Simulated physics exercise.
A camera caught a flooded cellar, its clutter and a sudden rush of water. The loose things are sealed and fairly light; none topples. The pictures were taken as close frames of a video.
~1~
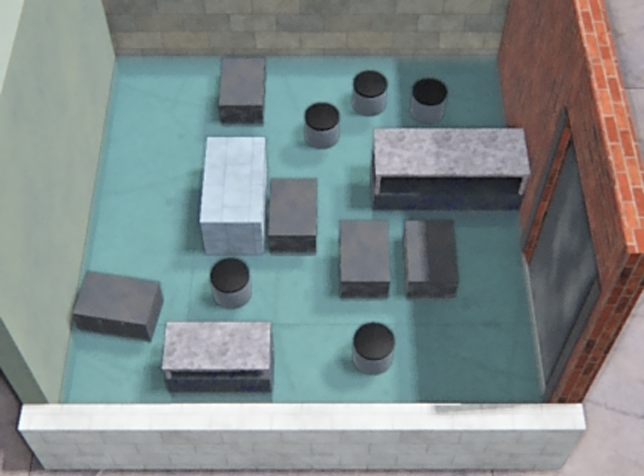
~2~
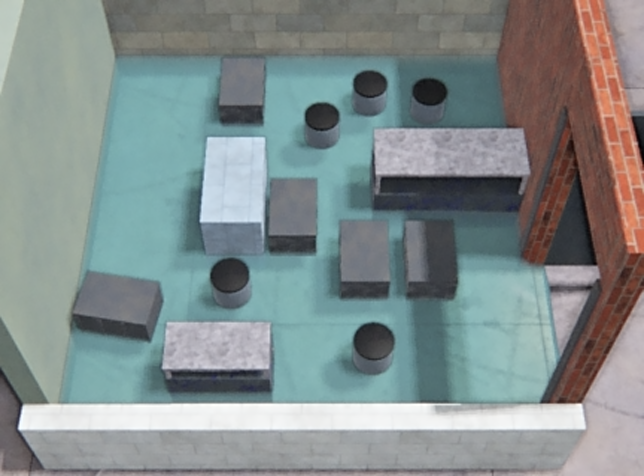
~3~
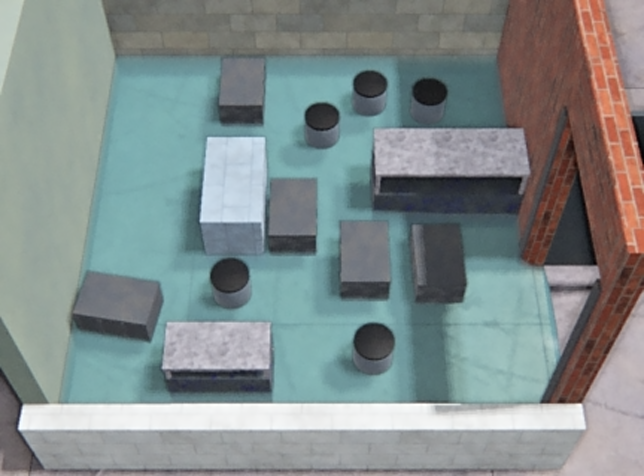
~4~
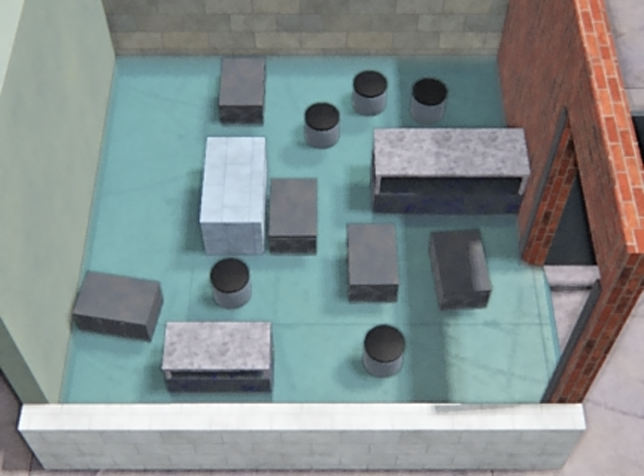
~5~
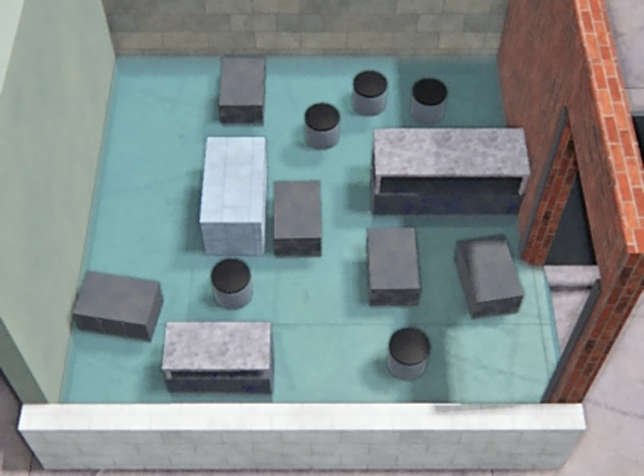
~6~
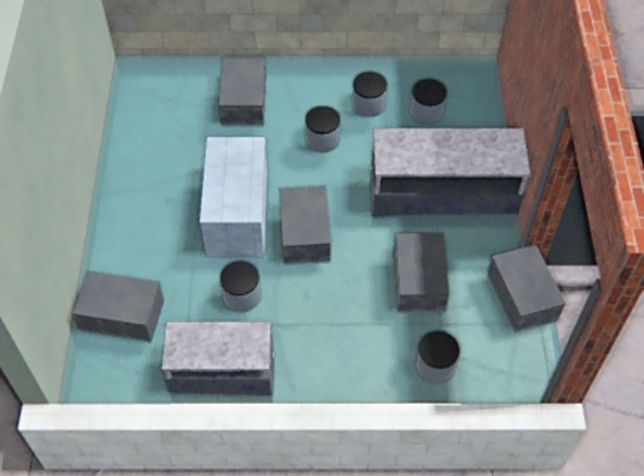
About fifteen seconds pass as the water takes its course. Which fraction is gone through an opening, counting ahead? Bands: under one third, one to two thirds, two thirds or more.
Two thirds or more.
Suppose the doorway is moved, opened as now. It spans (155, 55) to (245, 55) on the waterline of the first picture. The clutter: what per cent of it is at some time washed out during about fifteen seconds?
Estimate: Near 60 per cent.
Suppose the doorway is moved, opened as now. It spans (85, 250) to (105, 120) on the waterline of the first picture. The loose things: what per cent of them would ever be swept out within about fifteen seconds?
That would be near 70 per cent of the things.
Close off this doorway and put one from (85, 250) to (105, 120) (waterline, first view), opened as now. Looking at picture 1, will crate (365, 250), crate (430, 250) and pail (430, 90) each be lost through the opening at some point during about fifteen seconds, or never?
In sequence: Remains, remains, remains.
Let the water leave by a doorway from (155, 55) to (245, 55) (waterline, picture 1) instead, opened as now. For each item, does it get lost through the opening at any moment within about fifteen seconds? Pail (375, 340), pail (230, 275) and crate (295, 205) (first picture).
Per object, as asked: Not flushed / not flushed / flushed.
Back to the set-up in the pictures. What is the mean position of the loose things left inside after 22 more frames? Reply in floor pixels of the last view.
I'd say somewhere close to (402, 252).
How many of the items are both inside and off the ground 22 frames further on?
I count 3.
A moment on, 1 of 10 are out; 9 afloat.
Next, 6 of 10 are out; 4 afloat.
Later, 7 of 10 are out; 3 afloat.
In the end, 8 of 10 are out; 2 afloat.
